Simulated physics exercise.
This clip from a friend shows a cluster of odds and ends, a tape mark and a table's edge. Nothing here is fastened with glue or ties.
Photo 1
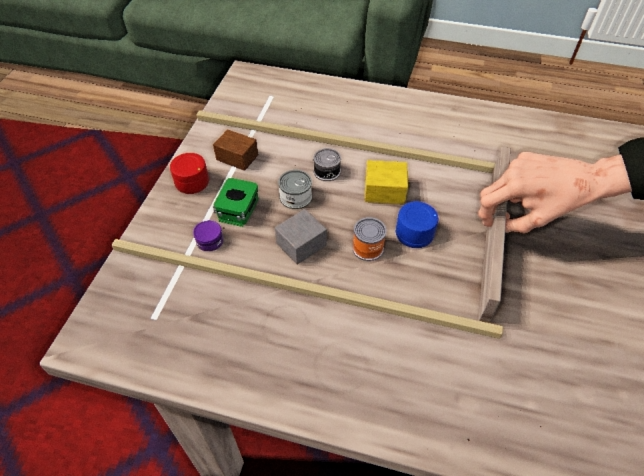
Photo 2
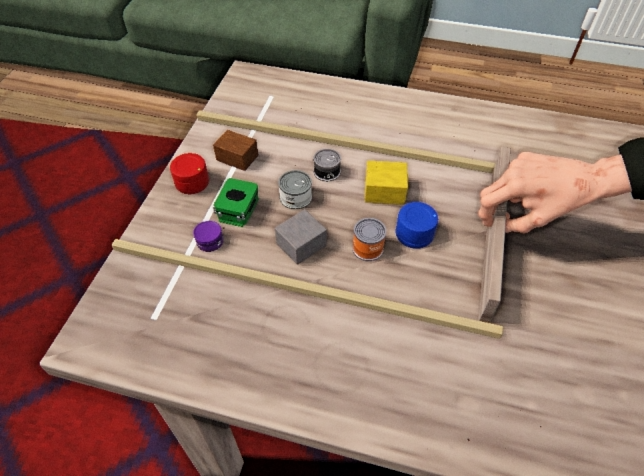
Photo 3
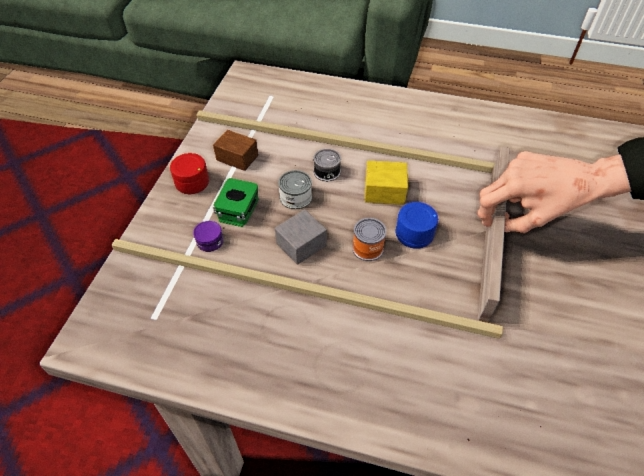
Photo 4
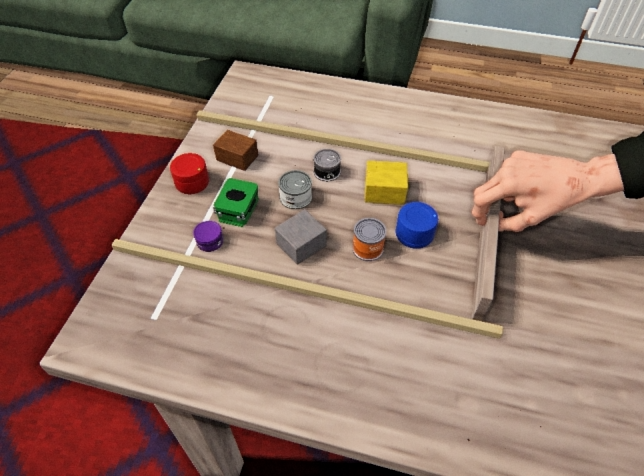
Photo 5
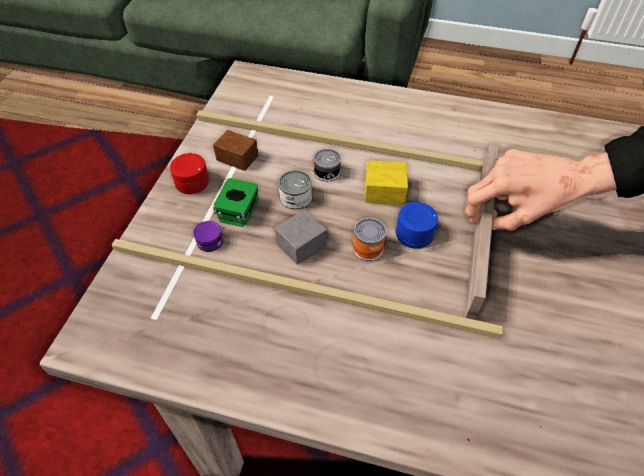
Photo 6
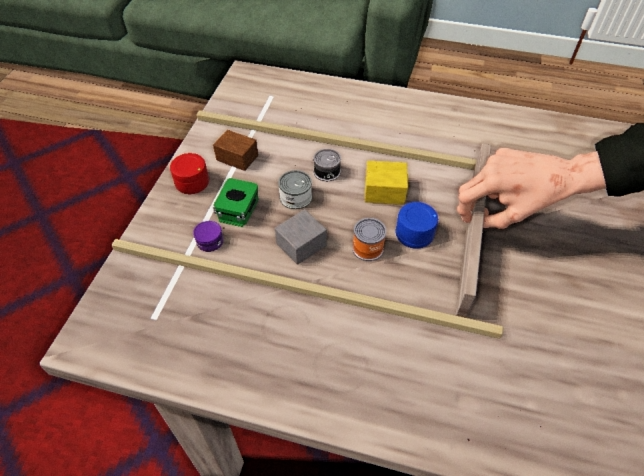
On a wooden table, a hand slides a board slightly left toward several still objects.
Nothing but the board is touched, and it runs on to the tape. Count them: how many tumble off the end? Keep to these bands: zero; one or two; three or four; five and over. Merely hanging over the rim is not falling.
That gives one or two.
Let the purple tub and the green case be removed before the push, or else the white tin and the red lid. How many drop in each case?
Tally per try: 2 / 1.
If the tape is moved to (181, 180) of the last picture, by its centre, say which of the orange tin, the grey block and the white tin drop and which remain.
Orange tin stays put, grey block stays put, white tin goes off.
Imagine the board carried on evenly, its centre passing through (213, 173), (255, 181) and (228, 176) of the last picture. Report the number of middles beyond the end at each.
2; 0; 2.
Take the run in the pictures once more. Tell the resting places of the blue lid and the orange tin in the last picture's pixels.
Same order as the question: First (203, 181), second (193, 204).
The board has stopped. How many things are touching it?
So the total is 4.
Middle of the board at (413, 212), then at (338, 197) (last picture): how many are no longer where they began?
Respectively 1 and 6.
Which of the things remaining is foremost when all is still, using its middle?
That'd be the black tin, foremost of the lot.
A little later, none off yet; red lid at rest near (190, 173); brown block at rest near (236, 150); purple tub at rest near (209, 236).
When it is over, the number that fall off is one or two; down, brown block and red lid.
